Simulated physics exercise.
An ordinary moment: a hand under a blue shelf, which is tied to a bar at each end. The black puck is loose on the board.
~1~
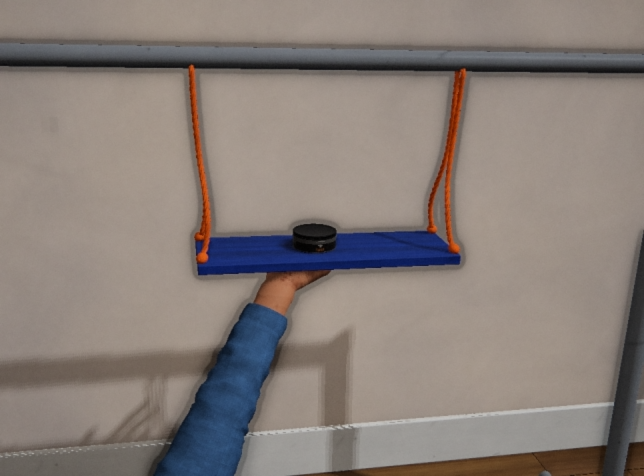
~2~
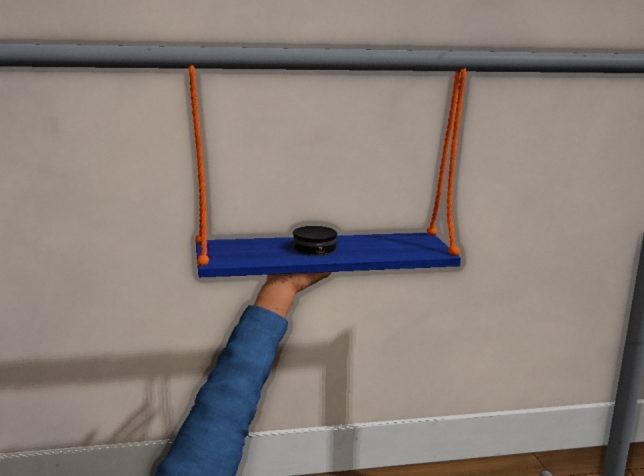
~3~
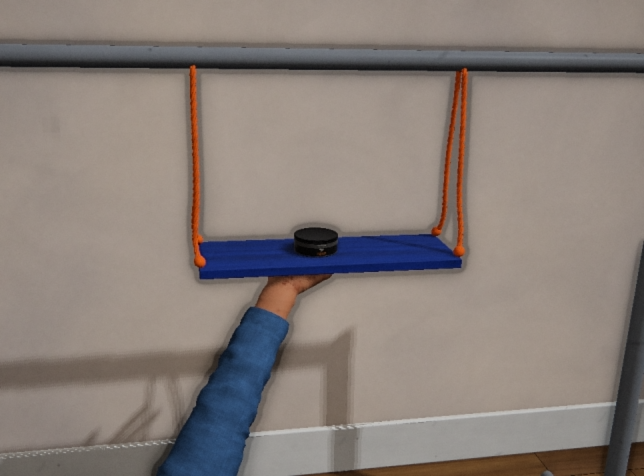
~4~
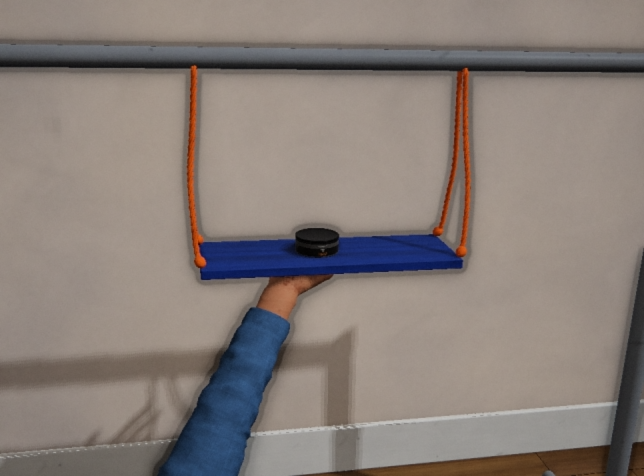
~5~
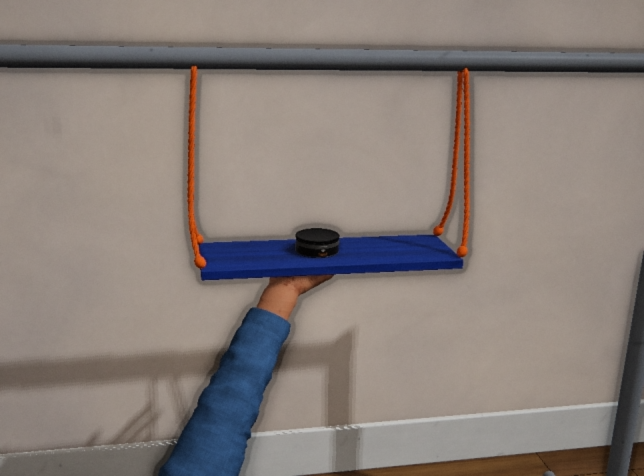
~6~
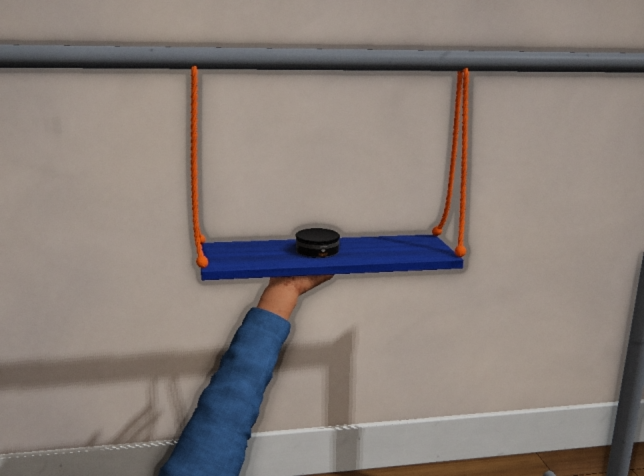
The footage shows a hand in a blue sleeve under a blue board tied with orange cords to a grey bar, a black puck resting on top. The board barely shifts while the cords sway slightly and the puck stays in place.
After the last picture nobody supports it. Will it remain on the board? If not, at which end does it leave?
As it turns out, the black puck stays on the board.
Then, 0.40 s past the final frame, board level; puck on the board near (318, 245).
When it is over, board level; puck on the board near (318, 246). The black puck remains aboard.
